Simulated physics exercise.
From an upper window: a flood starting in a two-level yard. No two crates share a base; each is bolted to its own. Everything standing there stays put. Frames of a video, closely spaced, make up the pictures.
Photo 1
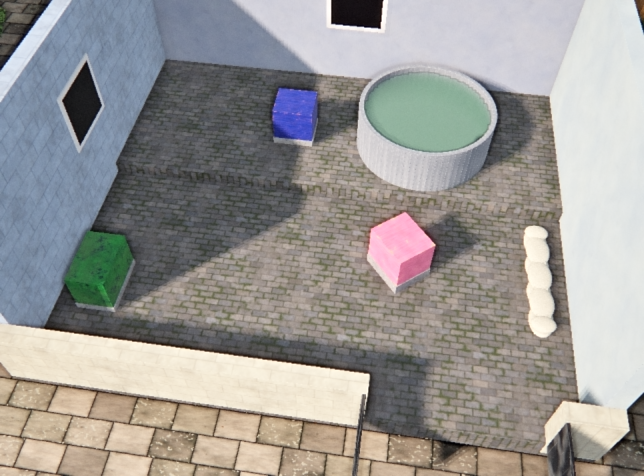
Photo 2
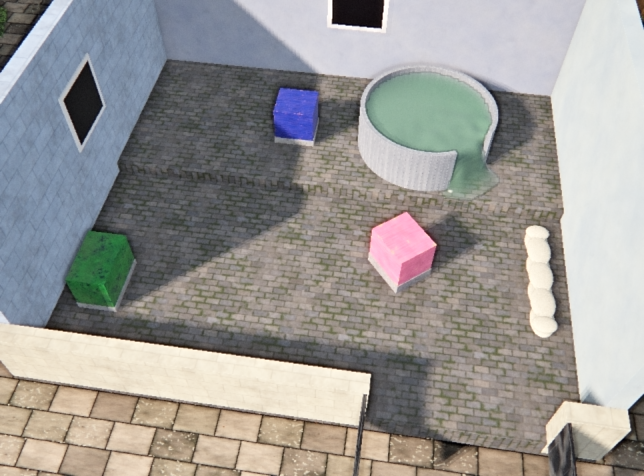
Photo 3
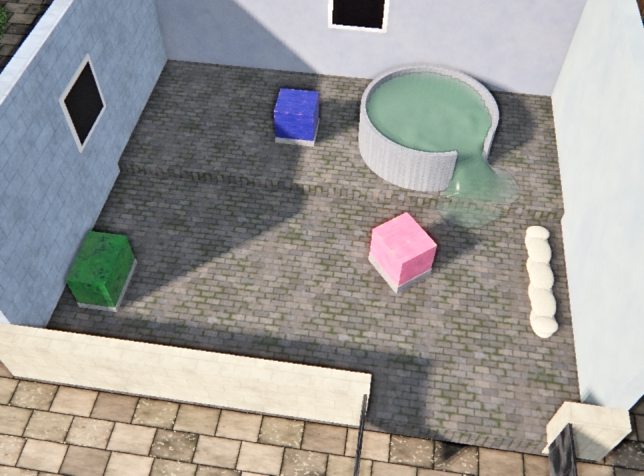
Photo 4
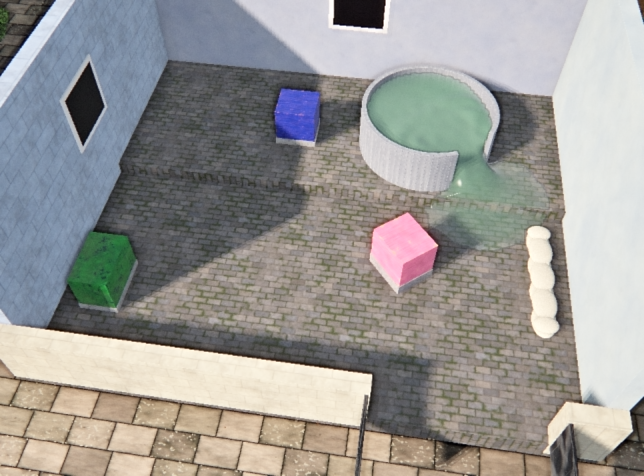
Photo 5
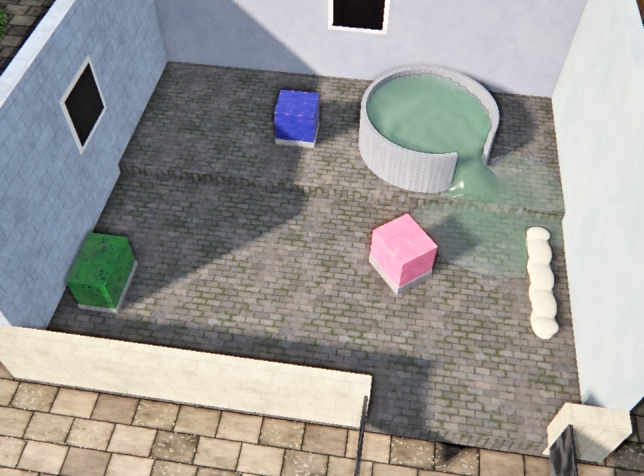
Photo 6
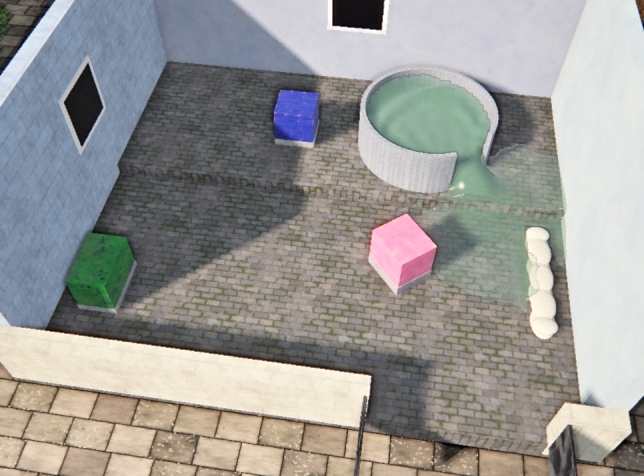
Round stone pool opening at its lower right side, green water pouring out and spreading across paving past a pink crate.
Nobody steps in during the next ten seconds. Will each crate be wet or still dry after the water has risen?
As I see it, the pink crate comes out dry; the blue crate comes out dry; the green crate comes out dry.
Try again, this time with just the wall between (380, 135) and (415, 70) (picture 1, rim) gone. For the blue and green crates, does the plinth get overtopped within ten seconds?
Note - blue goes wet, green goes wet.
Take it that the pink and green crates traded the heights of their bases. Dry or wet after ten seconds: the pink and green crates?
In short: The pink crate is not reached; the green crate is not reached.
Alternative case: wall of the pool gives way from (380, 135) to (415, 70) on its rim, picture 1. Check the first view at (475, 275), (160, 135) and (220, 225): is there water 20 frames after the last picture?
One after the other: Not flooded, wet, covered.
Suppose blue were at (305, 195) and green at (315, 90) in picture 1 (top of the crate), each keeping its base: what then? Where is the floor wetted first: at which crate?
Judging by the pictures, the pink one.
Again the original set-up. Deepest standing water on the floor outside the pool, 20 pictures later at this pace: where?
I'd point to (561, 227).
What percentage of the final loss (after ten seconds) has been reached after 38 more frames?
Note - share reached: 70 %.
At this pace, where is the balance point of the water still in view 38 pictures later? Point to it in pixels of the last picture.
About (457, 212).
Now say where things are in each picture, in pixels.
Still water in the pool at (427, 111), in the first frame.
The front is at (456, 200), out from the gap at (468, 167), in the second frame.
The front is at (474, 224), out from the gap at (468, 169), in the third frame.
Water pours out at (469, 170) and has run to (531, 231), in the fourth frame.
Water pours out at (469, 170) and has run to (524, 273), in the fifth frame.
The front is at (526, 308), out from the gap at (468, 170), in the sixth frame.
A moment on, water covers 20 % of the floor; the pink crate water round its plinth, the blue crate not reached, the green crate not reached.
Next, water covers 25 % of the floor; the pink crate water round its plinth, the blue crate not reached, the green crate not reached.
Then, water covers 25 % of the floor; the pink crate water round its plinth, the blue crate not reached, the green crate not reached.
Later, water covers 35 % of the floor; the pink crate water round its plinth, the blue crate not reached, the green crate not reached.
In the end, water covers 45 % of the floor; the pink crate stayed above the water, the blue crate stayed above the water, the green crate stayed above the water.
